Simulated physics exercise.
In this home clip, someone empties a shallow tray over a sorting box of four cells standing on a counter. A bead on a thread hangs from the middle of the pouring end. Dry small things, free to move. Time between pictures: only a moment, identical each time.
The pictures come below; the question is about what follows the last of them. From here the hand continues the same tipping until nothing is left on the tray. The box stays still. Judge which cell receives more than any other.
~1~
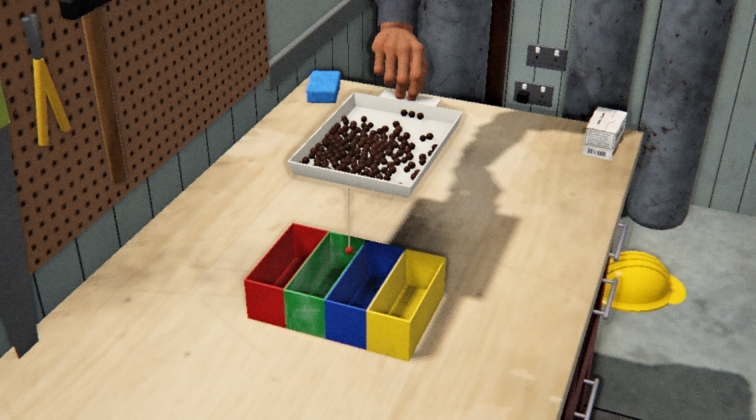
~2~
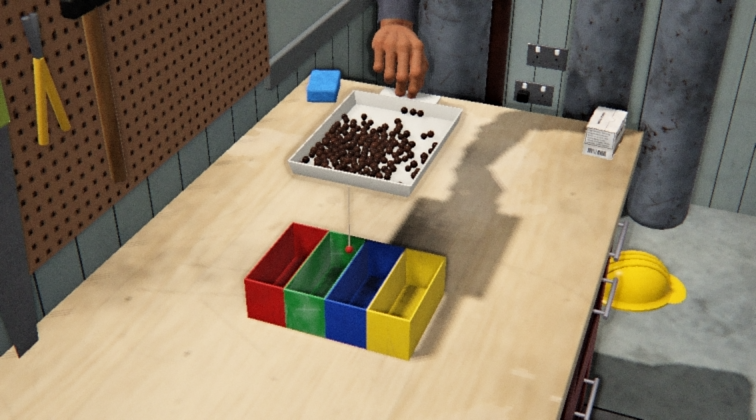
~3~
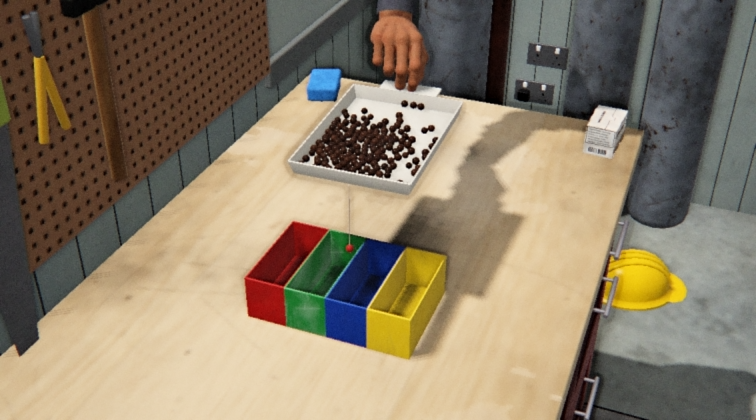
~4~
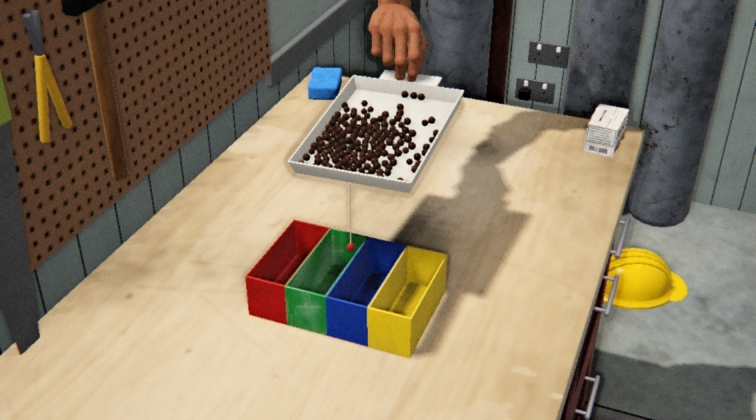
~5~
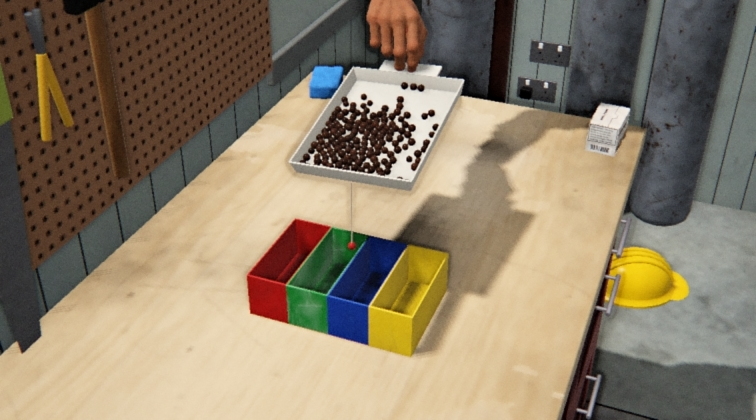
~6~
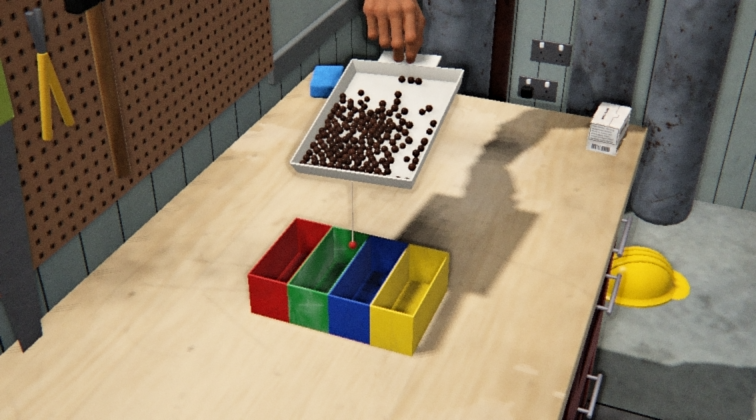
The red cell receives the most.
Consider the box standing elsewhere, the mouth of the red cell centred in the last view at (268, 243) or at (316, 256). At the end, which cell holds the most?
Try 1 - that green cell; try 2 - red.
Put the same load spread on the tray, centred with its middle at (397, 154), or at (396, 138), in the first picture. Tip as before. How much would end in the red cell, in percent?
Close to 50 per cent, followed by close to 40 per cent.
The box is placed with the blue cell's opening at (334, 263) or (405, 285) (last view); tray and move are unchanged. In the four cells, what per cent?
In turn about 90 and about 40 percent.
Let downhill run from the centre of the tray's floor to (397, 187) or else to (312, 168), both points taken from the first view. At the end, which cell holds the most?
First: The yellow one. Second: Red.
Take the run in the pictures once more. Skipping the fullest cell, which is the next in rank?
Rank 2: That green cell.
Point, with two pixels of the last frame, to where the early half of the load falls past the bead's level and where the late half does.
For the early half I get (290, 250), and for the late half (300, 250).
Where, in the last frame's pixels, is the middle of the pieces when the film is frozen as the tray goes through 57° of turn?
At about (337, 145).
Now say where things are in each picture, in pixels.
Corners of the pouring end at (293, 160) and (408, 184), level; middle of the load at (365, 151), chocolate balls; bead on its thread at (349, 250); red cell at (265, 300); green cell at (305, 310); blue cell at (346, 321); yellow cell at (388, 332), in the first picture.
Corners of the pouring end at (293, 160) and (408, 183), level; middle of the load at (365, 149), in the second picture.
Corners of the pouring end at (293, 160) and (408, 182), tipped barely, lowest at the left corner; middle of the load at (365, 146), in the third picture.
Corners of the pouring end at (293, 160) and (408, 180), tipped a little, lowest at the left corner; middle of the load at (366, 142), a stray few on the move, in the fourth picture.
Corners of the pouring end at (294, 160) and (409, 178), tipped a little, lowest at the left corner; middle of the load at (365, 139), a small part on the move, in the fifth picture.
Corners of the pouring end at (294, 161) and (409, 177), tipped clearly, lowest at the left corner; middle of the load at (362, 137), most on the move; red cell at (269, 295); green cell at (308, 305); blue cell at (349, 316); yellow cell at (391, 327), in the sixth picture.
Soon after the last picture, tray tipped steeply; nearly all on the tray; a stray few falling or outside the box.
A little later, tray tipped right over; a small part on the tray; about a third in the red cell; about a quarter in the green cell; a small part in the blue cell; about a quarter falling or outside the box.
Later still, tray tipped past a quarter turn; about two thirds in the red cell; about a quarter in the green cell; a small part in the blue cell; a small part falling or outside the box.
By the end, tray tipped past a quarter turn; about two thirds in the red cell; about a quarter in the green cell; a small part in the blue cell; none in the yellow cell; a small part outside the box.
